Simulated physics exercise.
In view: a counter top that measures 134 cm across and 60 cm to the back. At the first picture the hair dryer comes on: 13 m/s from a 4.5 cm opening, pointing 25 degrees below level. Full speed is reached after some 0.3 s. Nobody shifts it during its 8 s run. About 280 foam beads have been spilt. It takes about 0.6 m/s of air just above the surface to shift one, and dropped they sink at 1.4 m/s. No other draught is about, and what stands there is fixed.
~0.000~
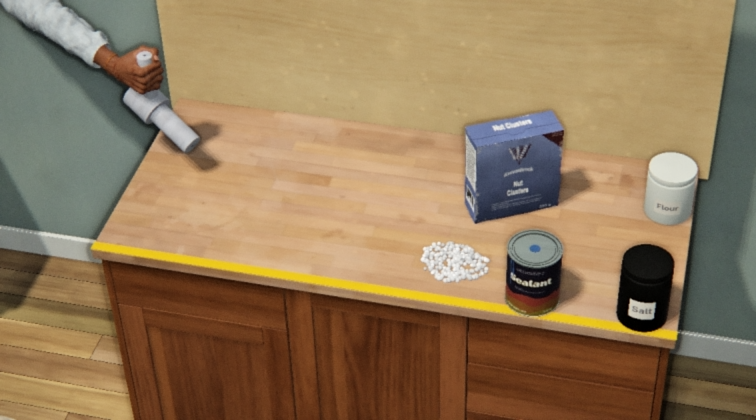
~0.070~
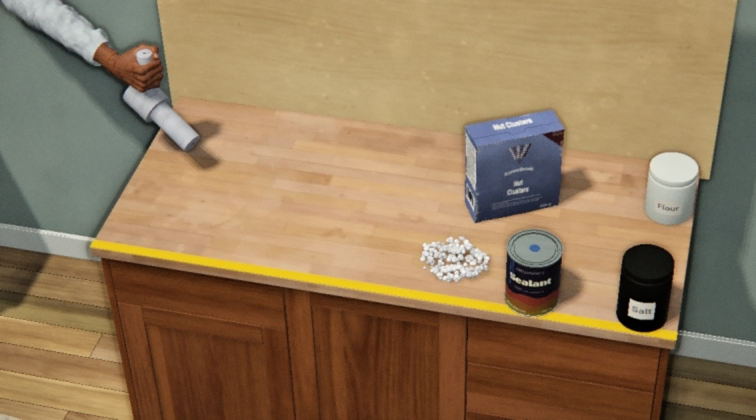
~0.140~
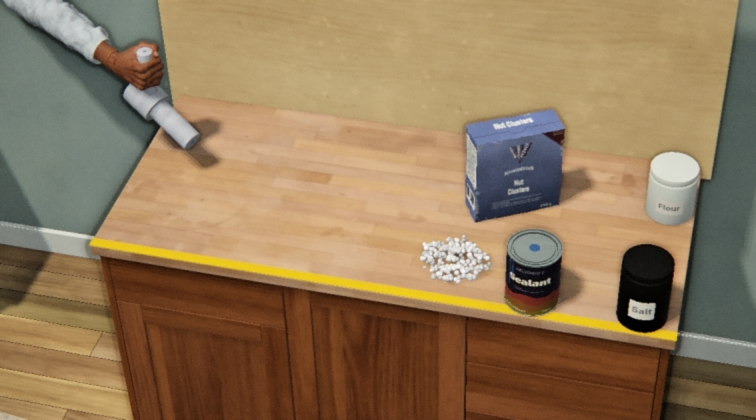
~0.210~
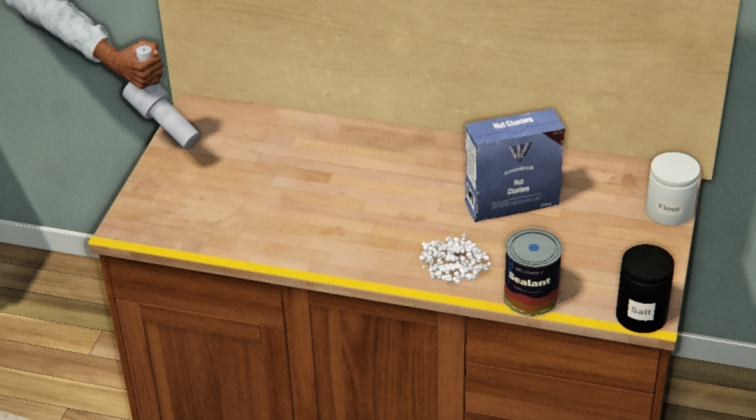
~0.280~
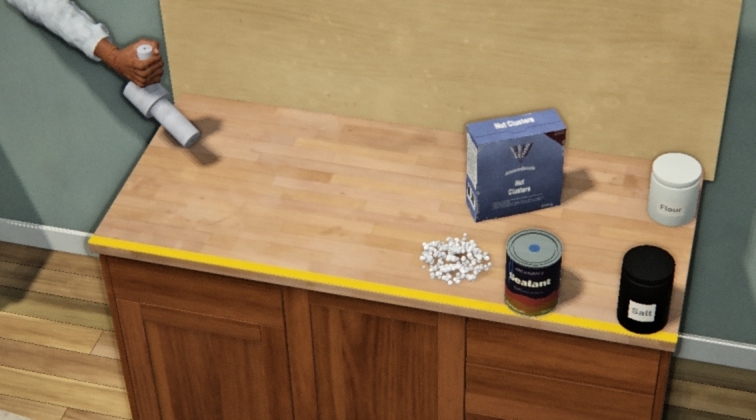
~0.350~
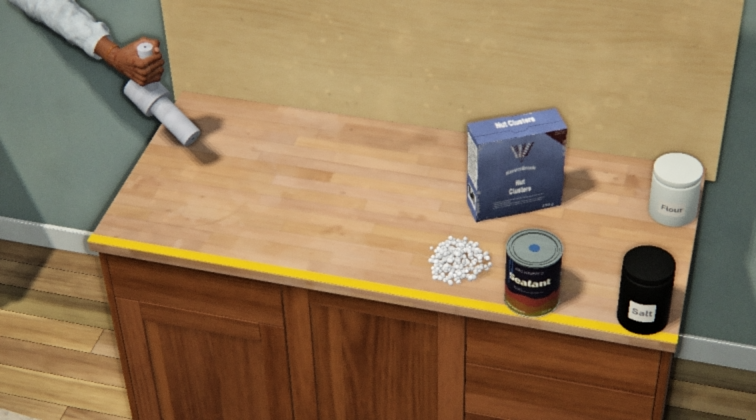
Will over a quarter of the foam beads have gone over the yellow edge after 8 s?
More than a quarter over the yellow edge: Yes.
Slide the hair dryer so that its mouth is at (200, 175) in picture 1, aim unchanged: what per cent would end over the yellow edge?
It would be near 15 %.
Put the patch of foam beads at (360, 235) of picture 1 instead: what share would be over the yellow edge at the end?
In that case some 50 per cent.
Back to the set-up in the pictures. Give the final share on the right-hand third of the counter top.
Near 0 %.
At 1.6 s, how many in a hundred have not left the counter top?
Near 10 %.
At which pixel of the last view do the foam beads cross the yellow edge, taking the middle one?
Near (497, 312).
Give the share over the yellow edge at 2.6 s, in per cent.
Near 40 %.
After 1.6 s the count stands so, 38 % are over the yellow edge.
After 2.6 s the count stands so, 38 % are over the yellow edge.
After 4.4 s the count stands so, 38 % are over the yellow edge.
After 8.0 s, at the end, 39 % are over the yellow edge.
